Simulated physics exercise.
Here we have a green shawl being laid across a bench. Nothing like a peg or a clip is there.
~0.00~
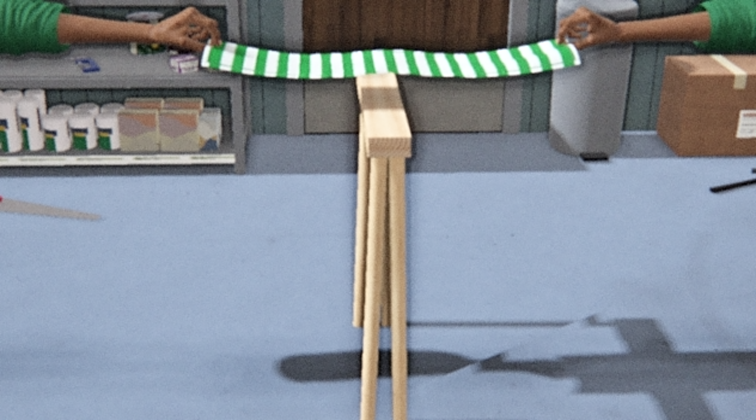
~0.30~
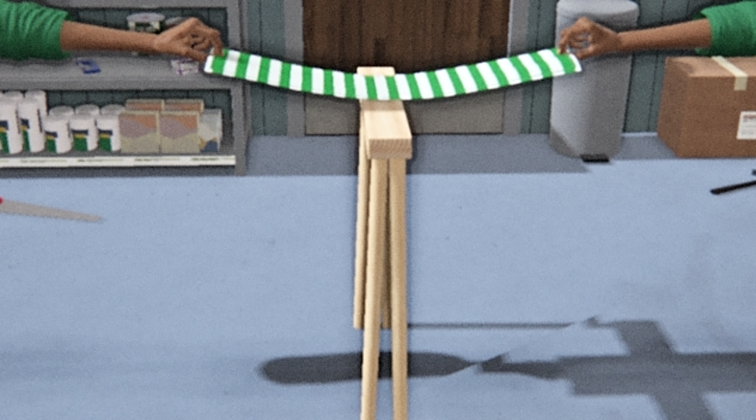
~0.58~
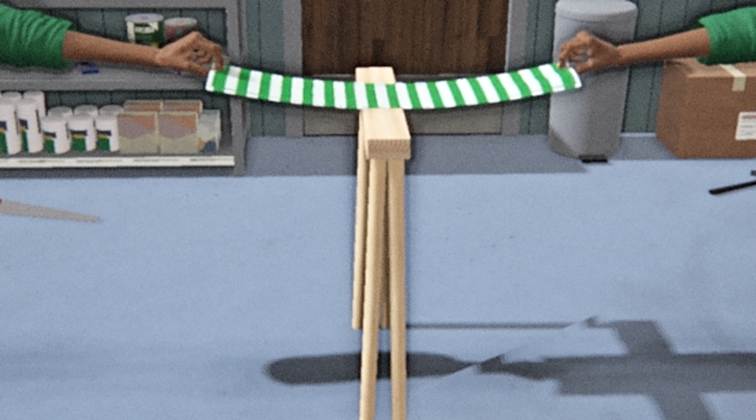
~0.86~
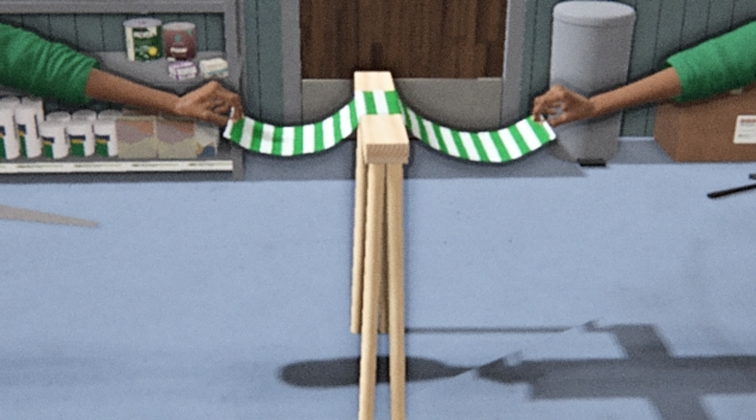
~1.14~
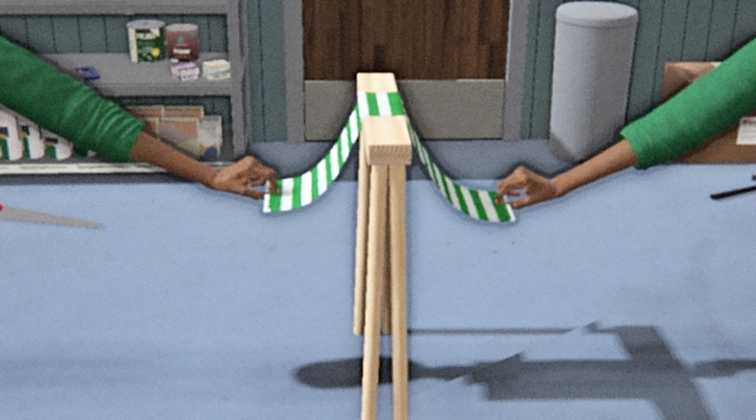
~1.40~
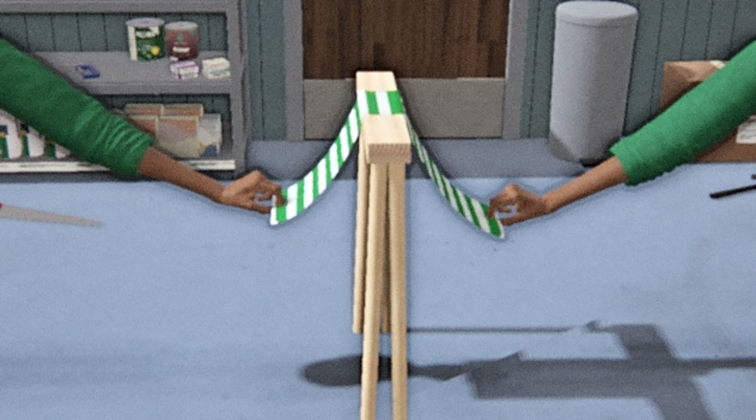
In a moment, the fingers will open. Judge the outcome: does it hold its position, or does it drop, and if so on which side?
I'd bet it is going to stay just where it is.
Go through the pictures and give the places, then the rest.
Left end (208, 67); right end (574, 65); top of the bench (389, 141), in the first frame.
Left end (212, 72); right end (575, 71), in the second frame.
Left end (212, 90); right end (575, 87); top of the bench (389, 143), in the third frame.
Left end (230, 138); right end (550, 140), in the fourth frame.
Left end (270, 211); right end (509, 221), in the fifth frame.
Left end (277, 223); right end (499, 237); both sides about alike, in the sixth frame.
After 2.08 s, shawl hanging on both sides, left end near (390, 236), right end near (361, 257).
After 2.98 s, shawl hanging on both sides, left end near (375, 240), right end near (380, 260).
In the end, shawl hanging on both sides, left end near (362, 241), right end near (387, 261). The green shawl stays on top.
